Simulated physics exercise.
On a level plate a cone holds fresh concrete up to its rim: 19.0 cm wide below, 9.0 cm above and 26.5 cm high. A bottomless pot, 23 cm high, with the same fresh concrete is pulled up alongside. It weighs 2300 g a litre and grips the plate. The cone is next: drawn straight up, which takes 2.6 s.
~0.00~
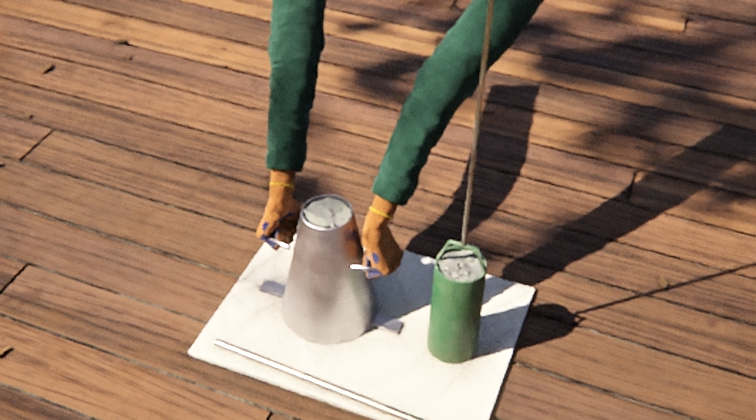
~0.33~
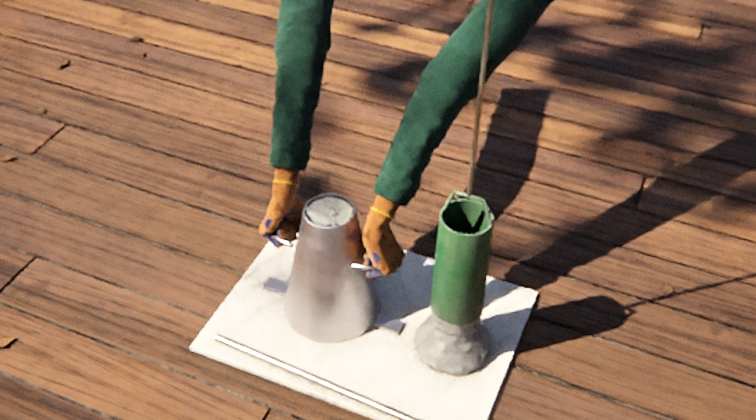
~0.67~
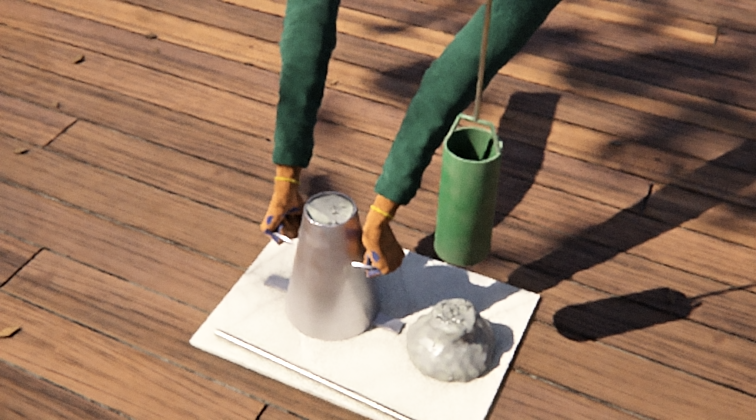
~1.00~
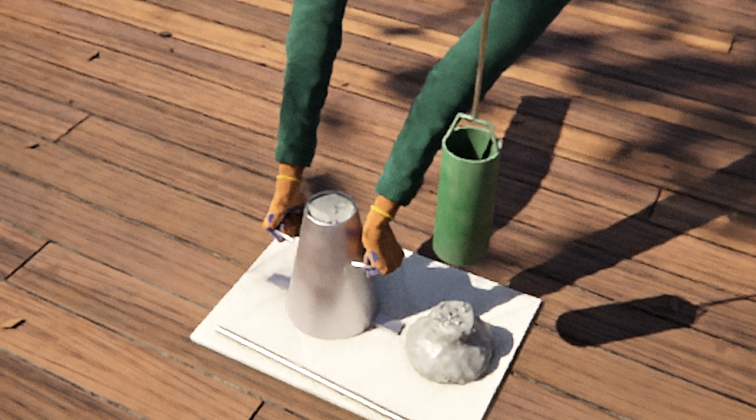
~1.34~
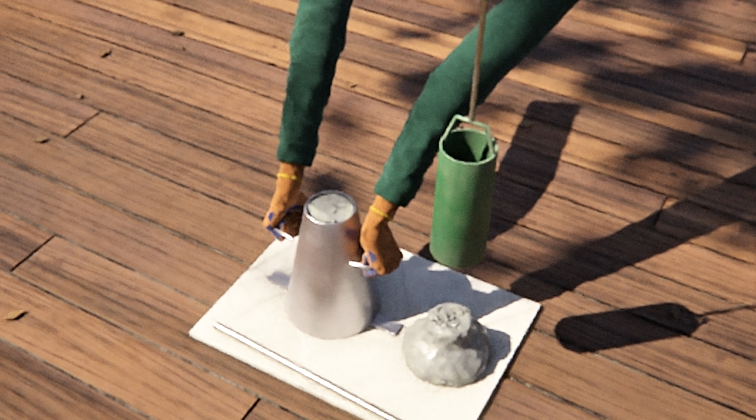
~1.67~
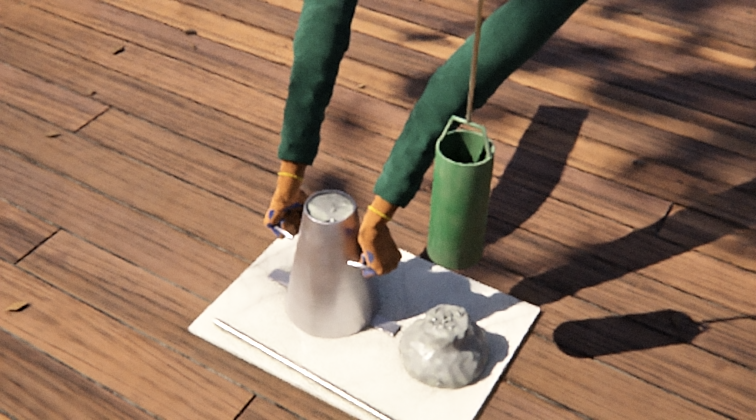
Gloved hands hold a concrete-filled metal cone still while a green pot lifts, leaving a grey heap.
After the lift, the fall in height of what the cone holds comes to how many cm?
Some 12 cm.
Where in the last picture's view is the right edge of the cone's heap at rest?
Around (399, 303).
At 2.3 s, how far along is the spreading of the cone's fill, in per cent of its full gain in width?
About 60 %.
After 2.3 s, the cone is up 5.8 cm; the fresh concrete has come down 8.6 cm to 18 cm and is 25 cm wide.
After 3.0 s, the cone is up 17 cm; the fresh concrete has come down 12 cm to 14 cm and is 28 cm wide.
After 3.6 s, the cone is up 27 cm; the fresh concrete has come down 12 cm to 14 cm and is 28 cm wide.
After 4.4 s, the cone is clear; the fresh concrete has come down 12 cm to 14 cm and is 28 cm wide.
After 4.9 s, at rest, the cone is clear; the fresh concrete has come down 12 cm to 14 cm and is 28 cm wide.
